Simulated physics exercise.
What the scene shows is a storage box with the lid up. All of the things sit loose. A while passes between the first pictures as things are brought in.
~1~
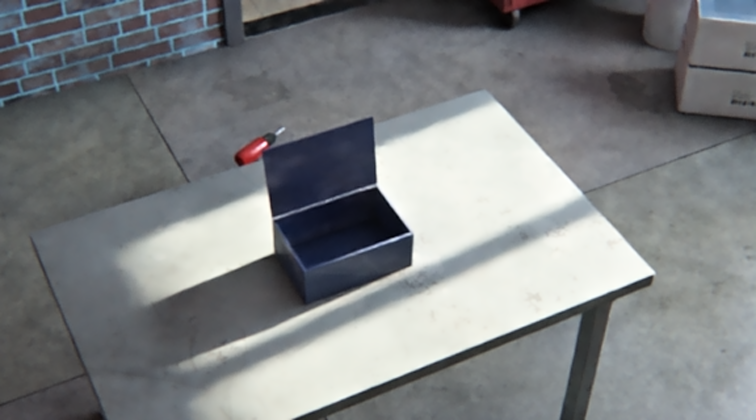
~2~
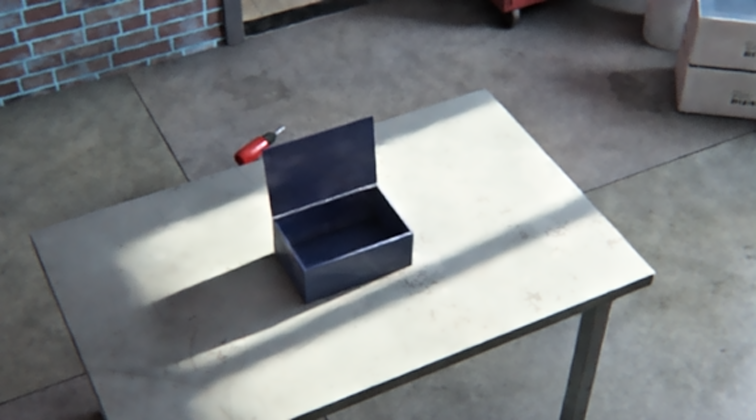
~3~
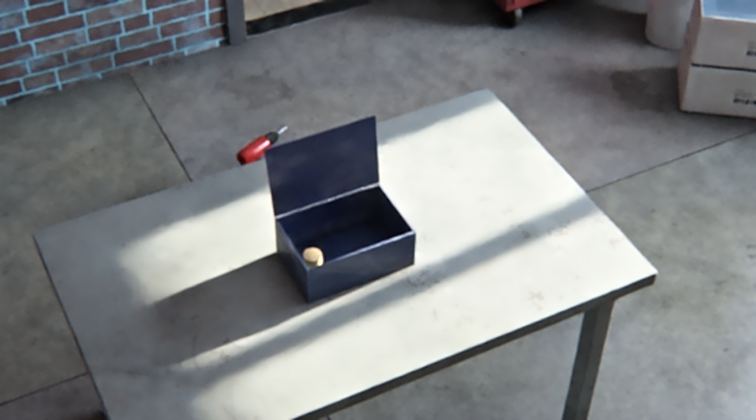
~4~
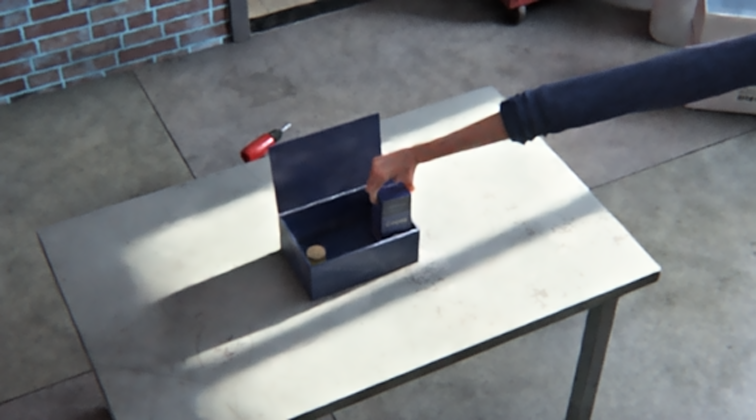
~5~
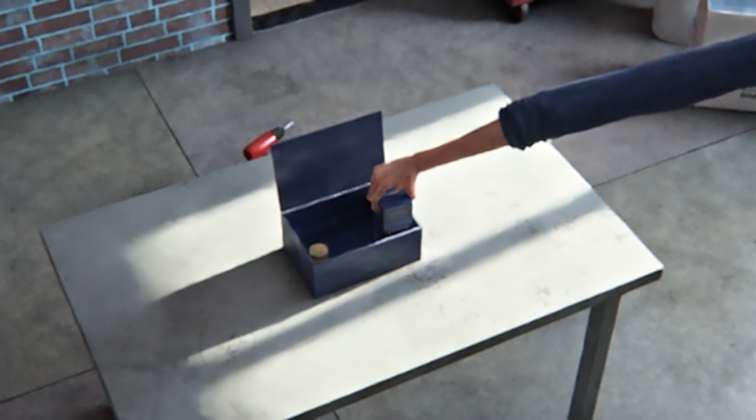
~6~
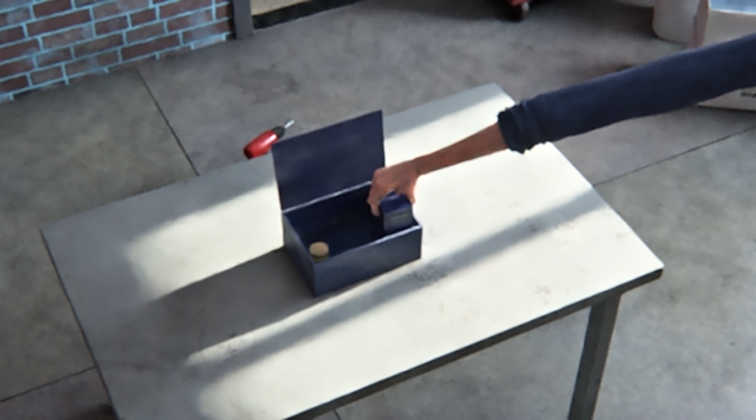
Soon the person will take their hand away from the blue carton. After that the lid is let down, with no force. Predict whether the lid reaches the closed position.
It does not reach it.
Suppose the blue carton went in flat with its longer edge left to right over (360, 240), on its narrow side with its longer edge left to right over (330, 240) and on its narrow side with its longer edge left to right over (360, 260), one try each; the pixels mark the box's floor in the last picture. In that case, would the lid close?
So: First go, the lid gets all the way down; second go, it gets all the way down; third go, it gets all the way down.
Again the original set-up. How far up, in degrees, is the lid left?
Angle above rim: About 35°.
Then, 1.30 s past the last view, lid 78° above the rim.
Then, 1.60 s past the last view, lid 58° above the rim.
Finally, lid 33° above the rim; both still in place. Final places as the last picture's camera would see them, blue carton near (393, 226).
